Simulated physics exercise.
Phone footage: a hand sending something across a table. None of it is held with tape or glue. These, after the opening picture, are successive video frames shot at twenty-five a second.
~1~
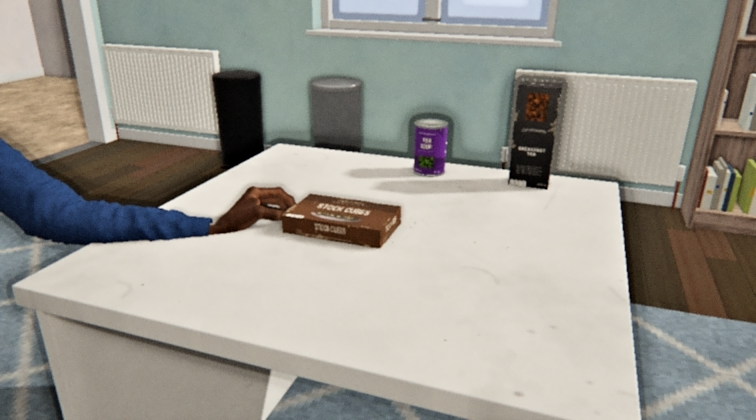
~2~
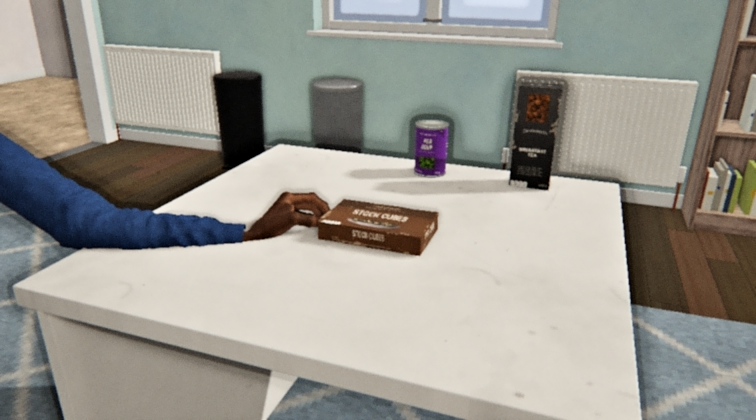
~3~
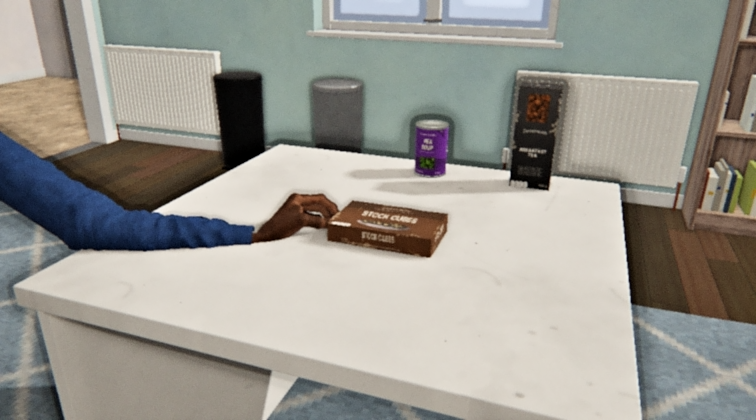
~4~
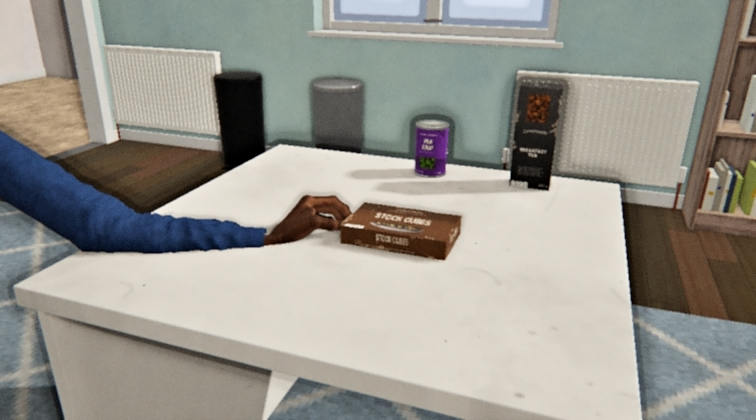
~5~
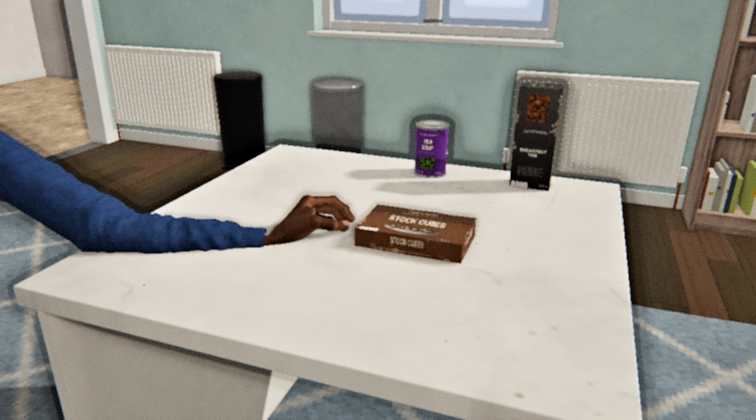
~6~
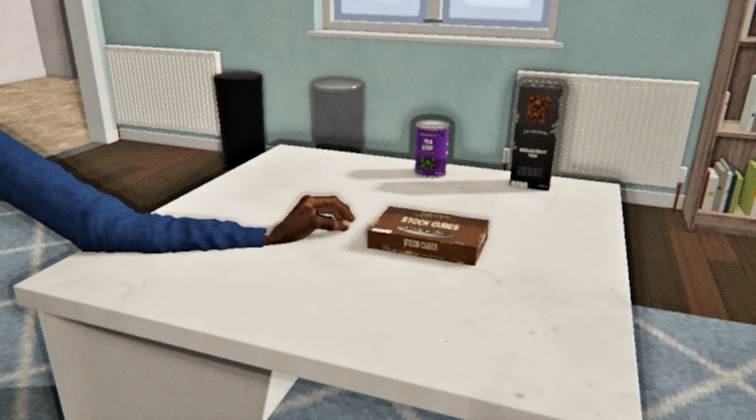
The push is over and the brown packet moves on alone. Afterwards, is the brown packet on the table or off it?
It is going to finish on the table.
Then, 0.10 s after the last picture, brown packet slid a little near (454, 237).
Then, 0.30 s after the last picture, brown packet slid about its own width near (471, 240).
At rest, moved from the start, brown packet. Seen from the same camera at the end, brown packet near (471, 240).
